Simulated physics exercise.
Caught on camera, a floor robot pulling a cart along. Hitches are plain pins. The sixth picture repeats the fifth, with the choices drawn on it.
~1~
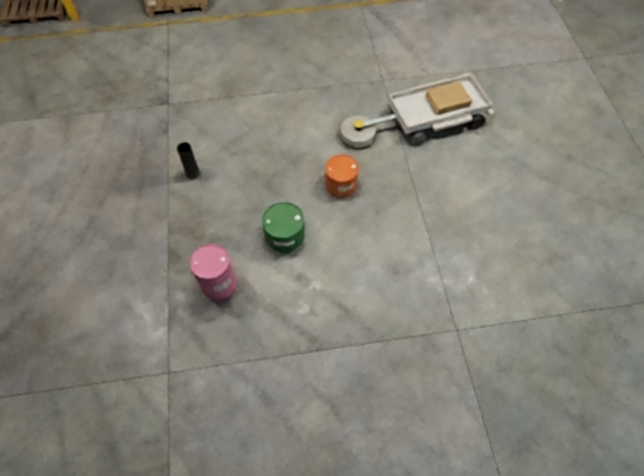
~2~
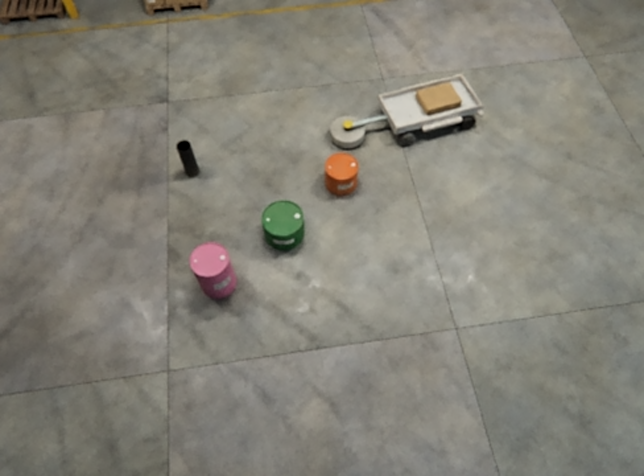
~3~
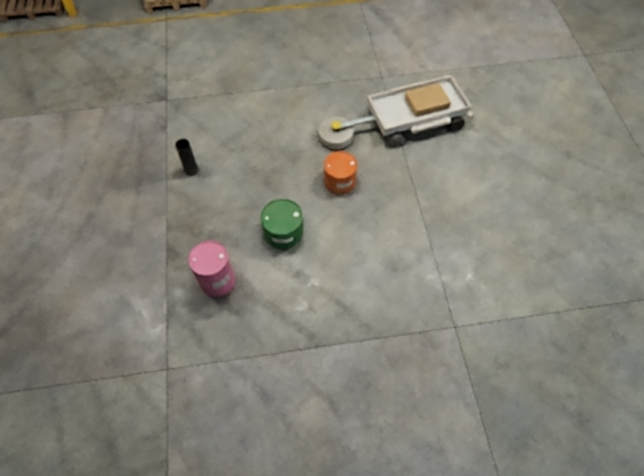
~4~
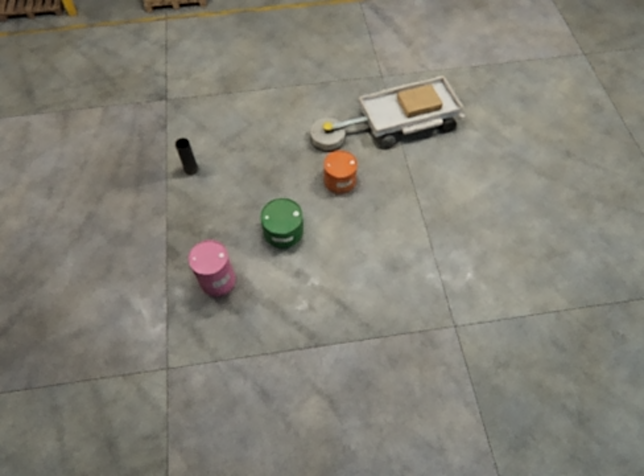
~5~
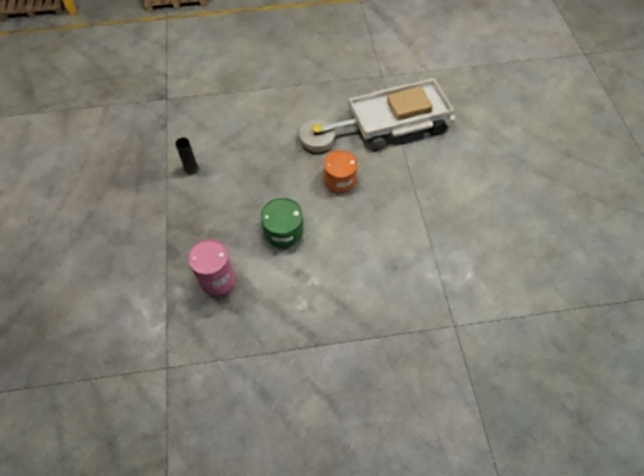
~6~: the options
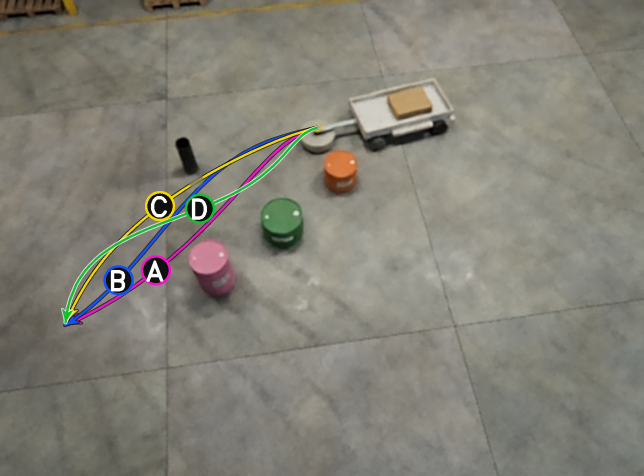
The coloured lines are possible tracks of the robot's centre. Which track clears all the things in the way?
B is the clean one.
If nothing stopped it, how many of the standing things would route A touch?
Three.
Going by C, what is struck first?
It meets the black post.
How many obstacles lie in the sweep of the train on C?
In all, one.
On the marked copy, A from (317, 128) via (212, 220) to (68, 324); B from (317, 128) via (192, 196) to (65, 325); C from (317, 128) via (184, 190) to (67, 320); D from (317, 128) via (193, 211) to (66, 322).
Following B. Soon after the start, robot (225, 173), cart (306, 134).
Later, robot (151, 252), cart (222, 184).
In the end, robot (70, 329), cart (150, 250); nothing has been touched.
As for the rest, A meets the pink drum, green tub and orange tub; C meets the black post; D meets the orange tub.
